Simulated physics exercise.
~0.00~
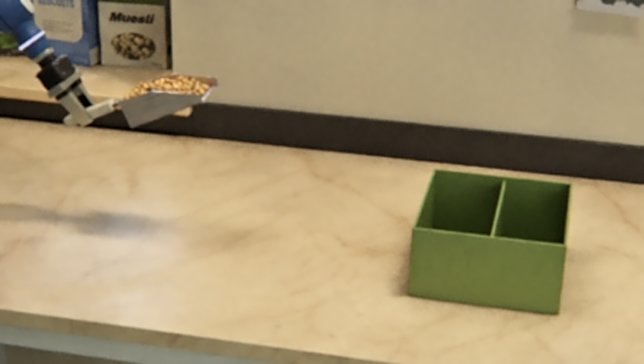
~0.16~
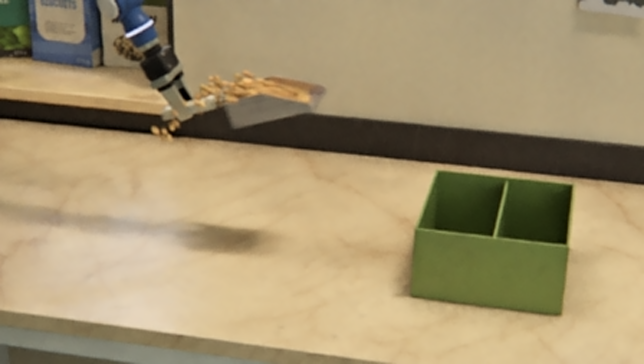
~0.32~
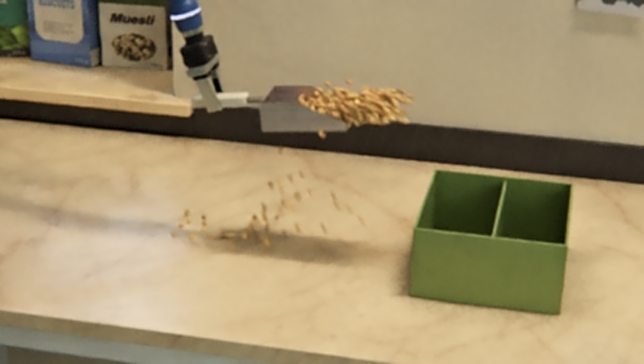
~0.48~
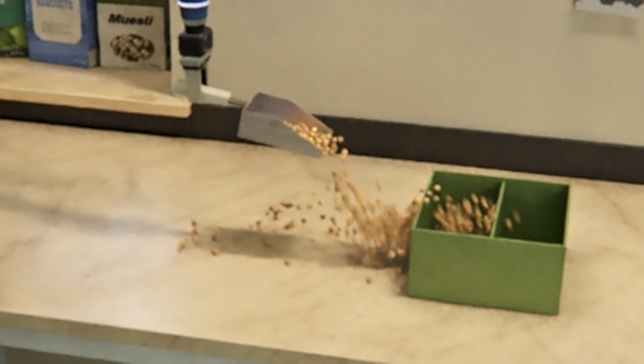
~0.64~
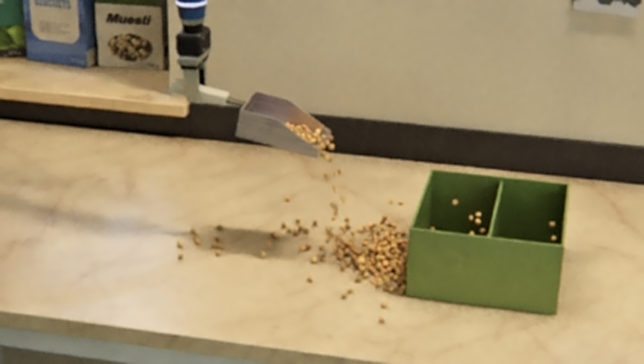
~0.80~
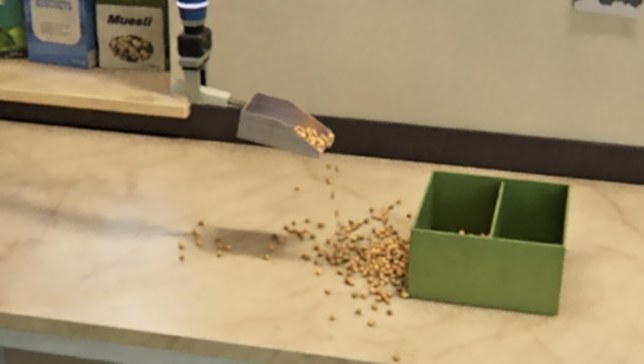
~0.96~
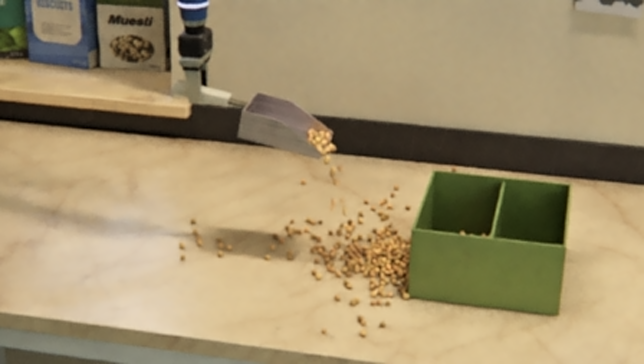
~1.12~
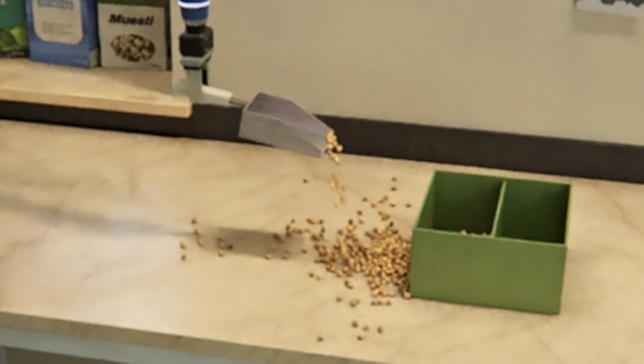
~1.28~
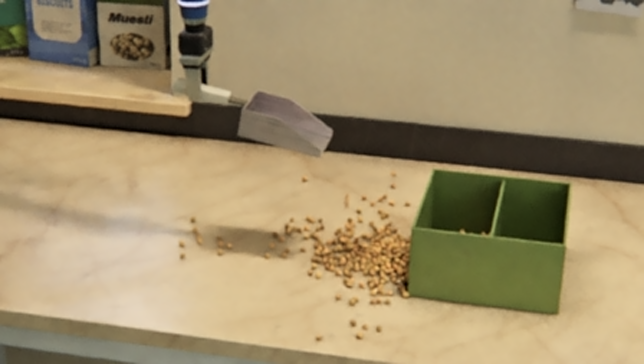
On a marble-look counter, a robot arm swings a scoop right and tips, spilling most chickpeas beside a divided green bin.
